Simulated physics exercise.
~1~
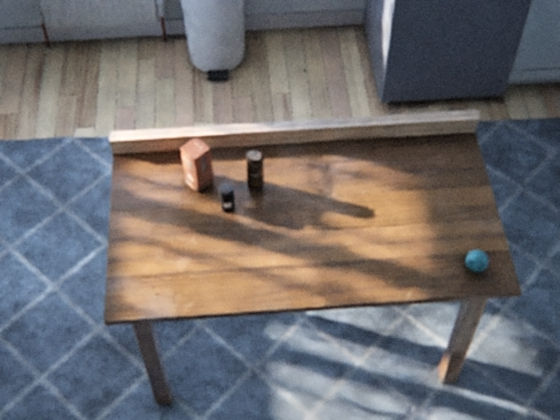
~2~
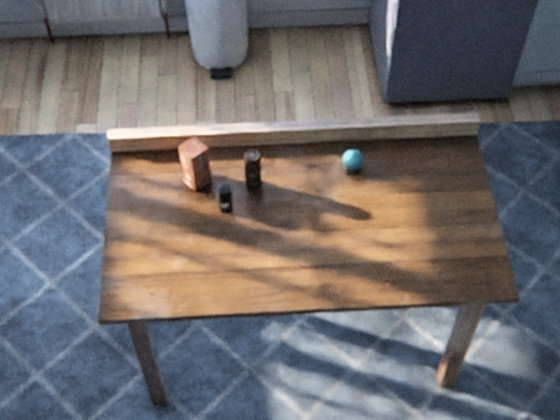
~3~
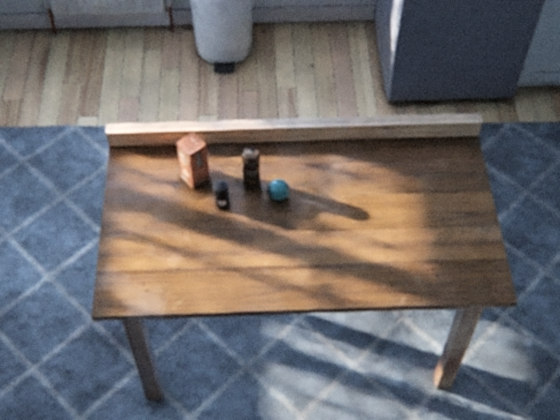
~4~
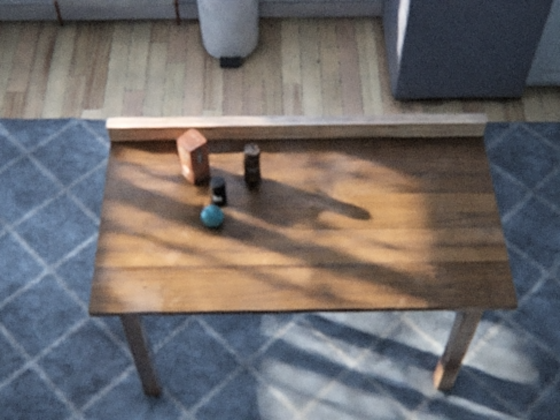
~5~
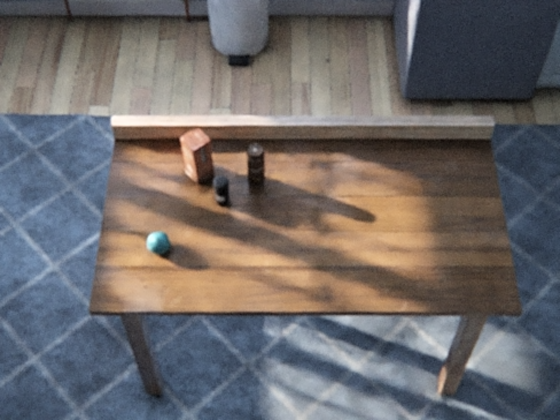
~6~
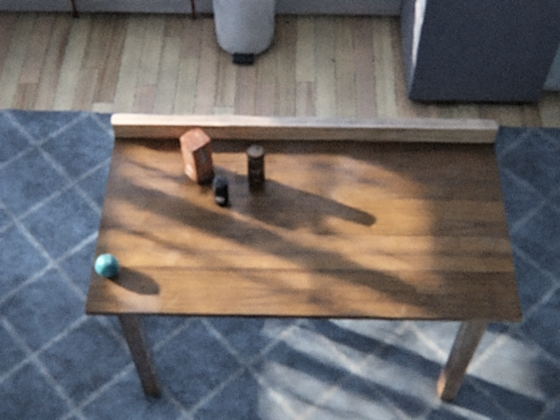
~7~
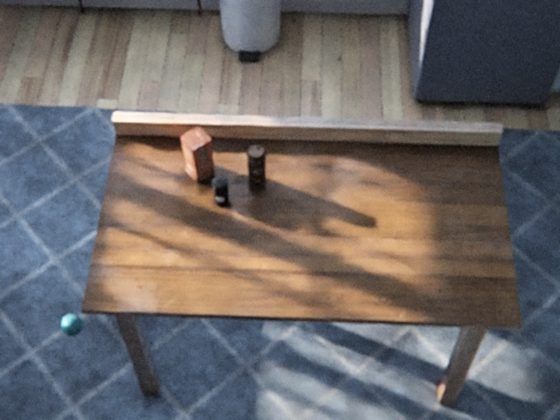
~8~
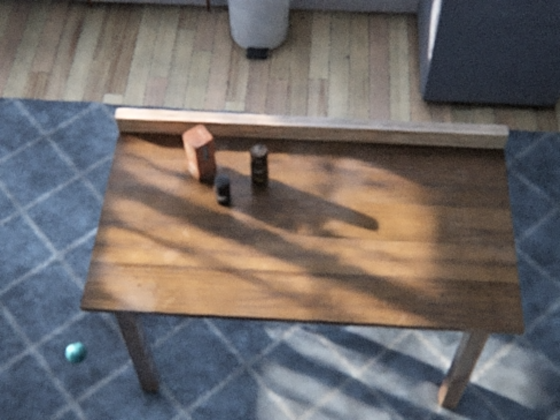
A turquoise ball rolls from the right end of a wooden table, seen from above in a room with a blue patterned rug and pale floorboards. An orange carton, a small black shaker and a brown can stand left of centre, near the raised strip along the far edge. The ball travels left and away to the strip, then heads back toward the near side. It passes just in front of the can and shaker, and continues to the left end. It drops off there and ends low over the rug, while all three objects remain standing.
